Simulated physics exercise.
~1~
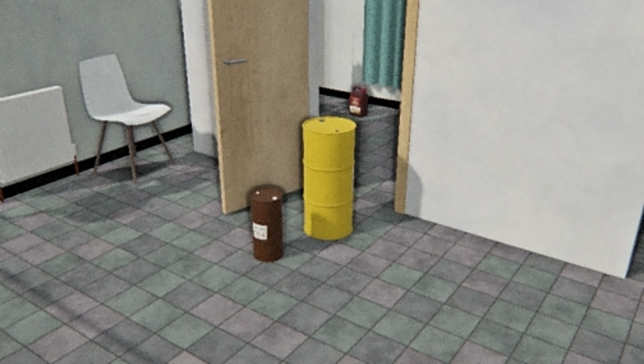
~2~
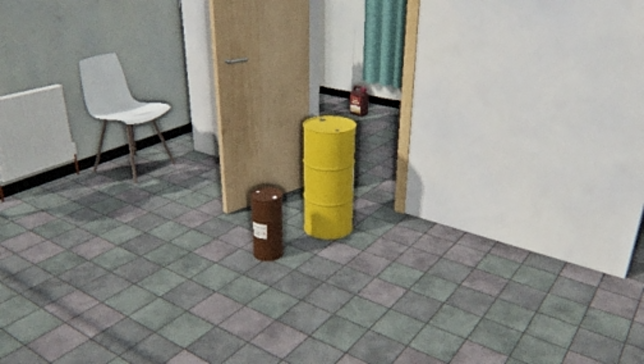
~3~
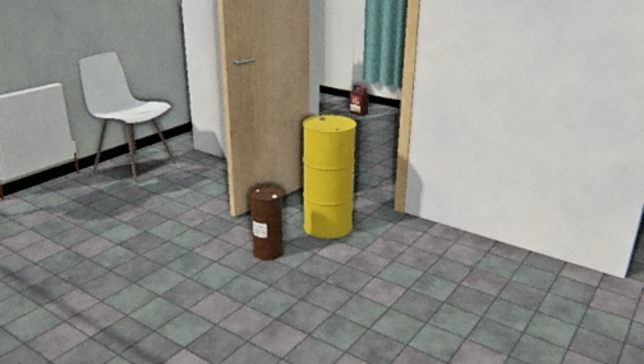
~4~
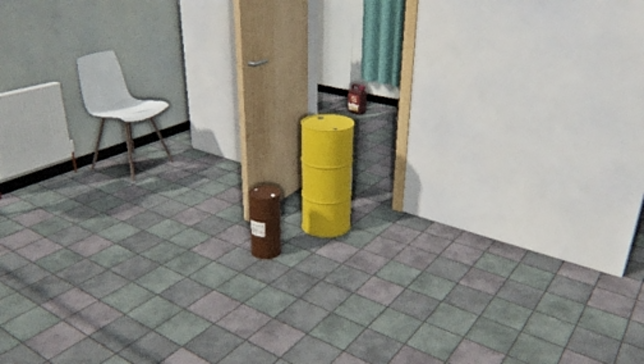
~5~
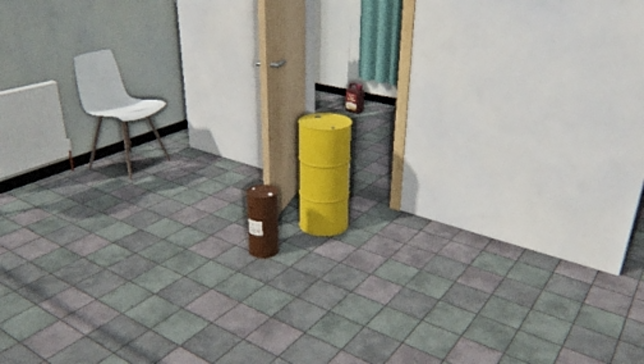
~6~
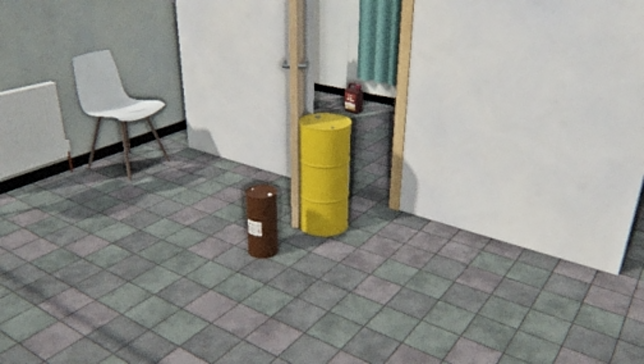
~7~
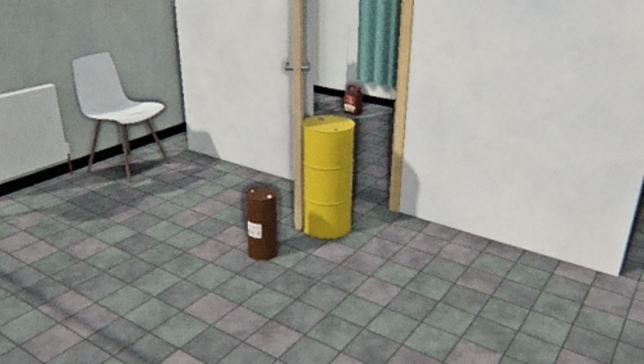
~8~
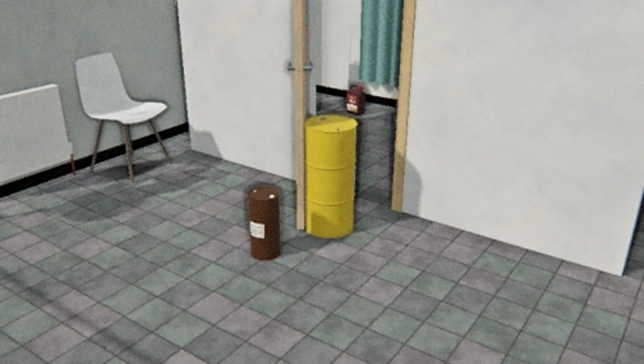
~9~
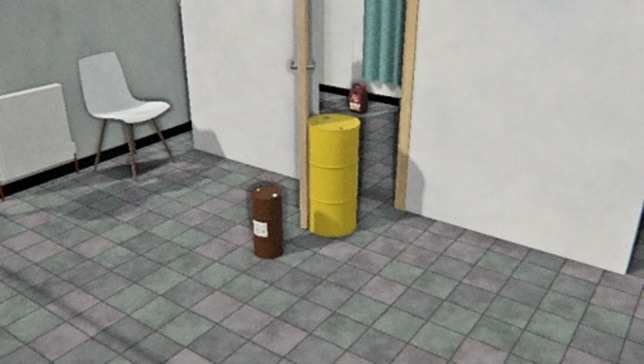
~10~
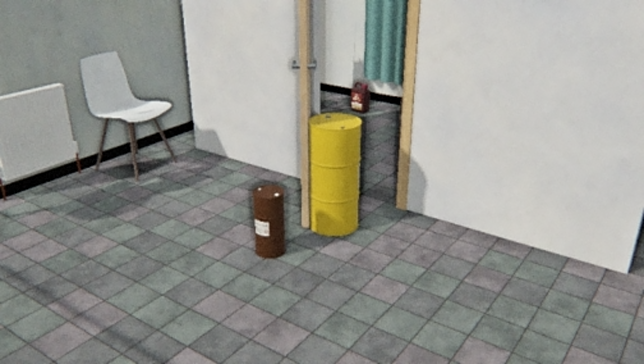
In a grey-tiled room with a white chair by the wall, a wooden door swung partway toward closing behind a small brown canister and a yellow barrel, then stopped edge-on beside the barrel and stayed ajar, with both containers still standing in place.
